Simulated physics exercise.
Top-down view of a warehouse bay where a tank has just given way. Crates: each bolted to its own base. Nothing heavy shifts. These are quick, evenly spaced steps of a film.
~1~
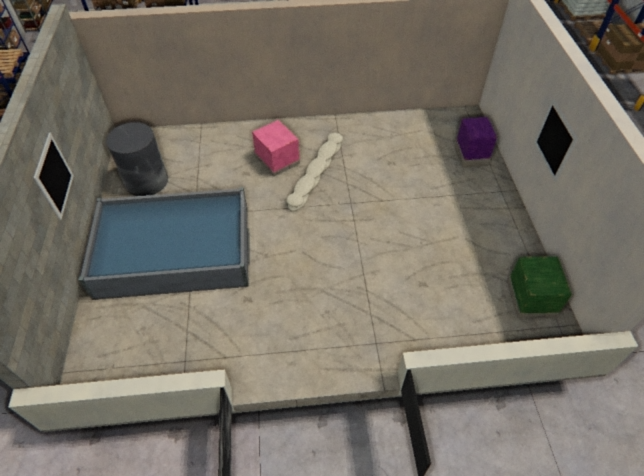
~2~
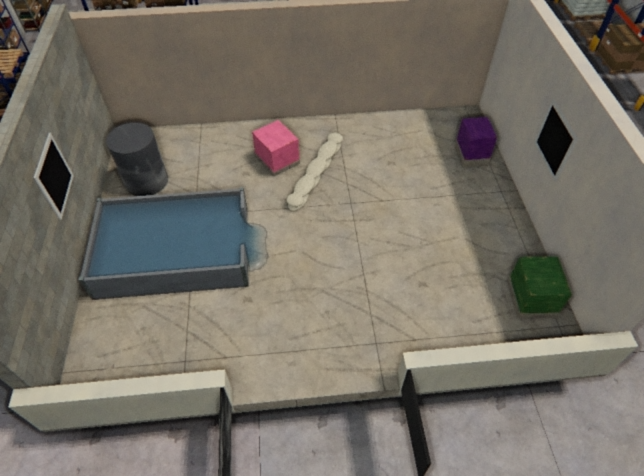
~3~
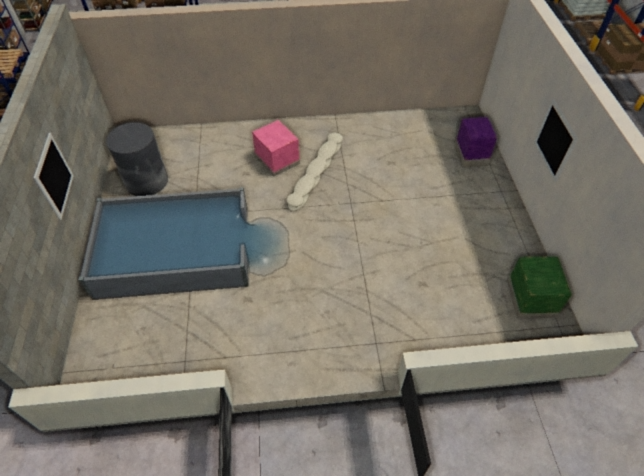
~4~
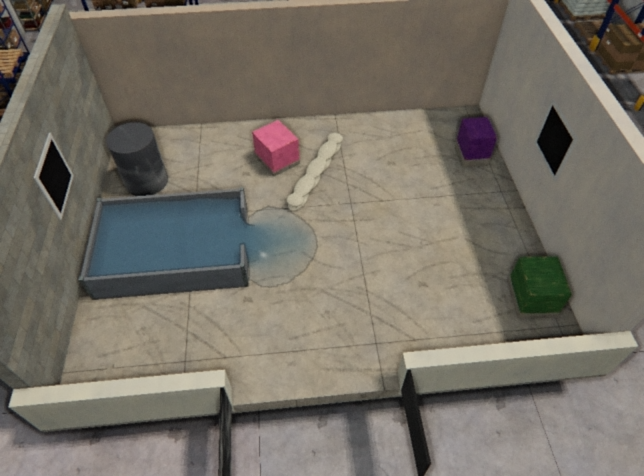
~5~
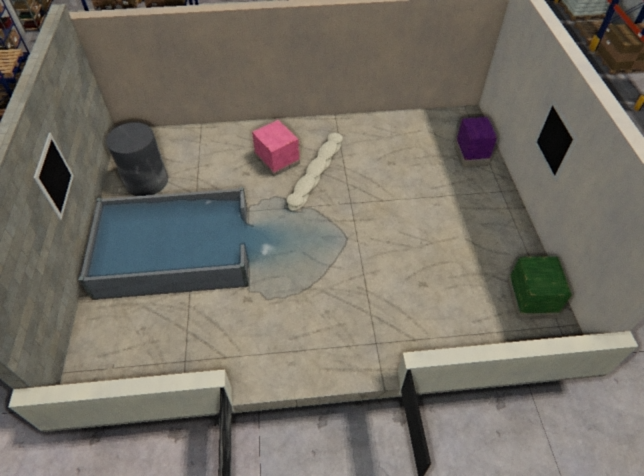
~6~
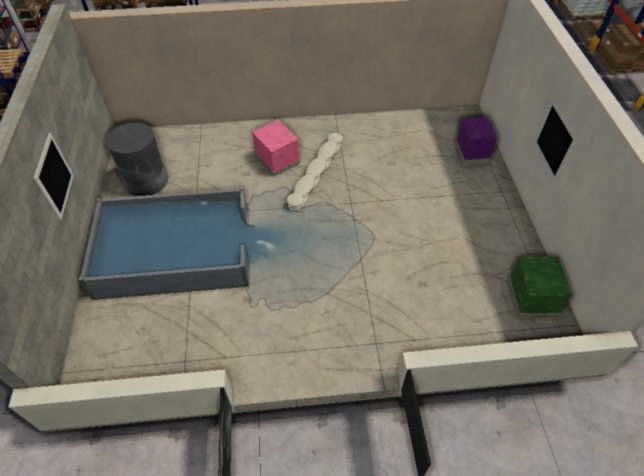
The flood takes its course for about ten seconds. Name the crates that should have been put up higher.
Purple crate: High enough; pink crate: High enough; green crate: Too low.
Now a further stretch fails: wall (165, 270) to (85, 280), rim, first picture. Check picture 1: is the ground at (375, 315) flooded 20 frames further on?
Inundated.
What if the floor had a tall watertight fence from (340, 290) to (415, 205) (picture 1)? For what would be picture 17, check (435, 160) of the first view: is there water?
At that place: Awash.
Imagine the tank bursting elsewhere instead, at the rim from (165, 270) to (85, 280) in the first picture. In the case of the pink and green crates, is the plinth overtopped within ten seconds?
The pink crate is not reached, the green crate is not reached.
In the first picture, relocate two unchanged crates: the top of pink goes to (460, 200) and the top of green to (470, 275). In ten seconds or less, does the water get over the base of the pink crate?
As for pink, it gets flooded.
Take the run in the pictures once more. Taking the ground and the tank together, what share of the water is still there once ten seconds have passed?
Some 96 per cent.
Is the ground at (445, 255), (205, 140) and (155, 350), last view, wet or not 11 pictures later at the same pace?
First spot swamped, second spot clear, third spot clear.
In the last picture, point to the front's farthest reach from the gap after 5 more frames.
Around (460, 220).
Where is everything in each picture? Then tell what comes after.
In the first frame, still water in the open tank at (168, 234).
In the second frame, the front is at (257, 266), out from the gap at (243, 240).
In the third frame, water pours out at (243, 241) and has run to (281, 261).
In the fourth frame, water pours out at (243, 241) and has run to (312, 237).
In the fifth frame, water pours out at (243, 241) and has run to (342, 240).
In the sixth frame, water pours out at (243, 241) and has run to (368, 241).
A moment on, water covers 20 % of the floor; the purple crate not reached, the pink crate water round its plinth, the green crate not reached.
Next, water covers 40 % of the floor; the purple crate water round its plinth, the pink crate water round its plinth, the green crate water round its plinth.
Then, water covers 50 % of the floor; the purple crate water round its plinth, the pink crate water round its plinth, the green crate water round its plinth.
Later, water covers 55 % of the floor; the purple crate water round its plinth, the pink crate water round its plinth, the green crate water round its plinth.
In the end, water covers 70 % of the floor; the purple crate stayed above the water, the pink crate stayed above the water, the green crate was topped.
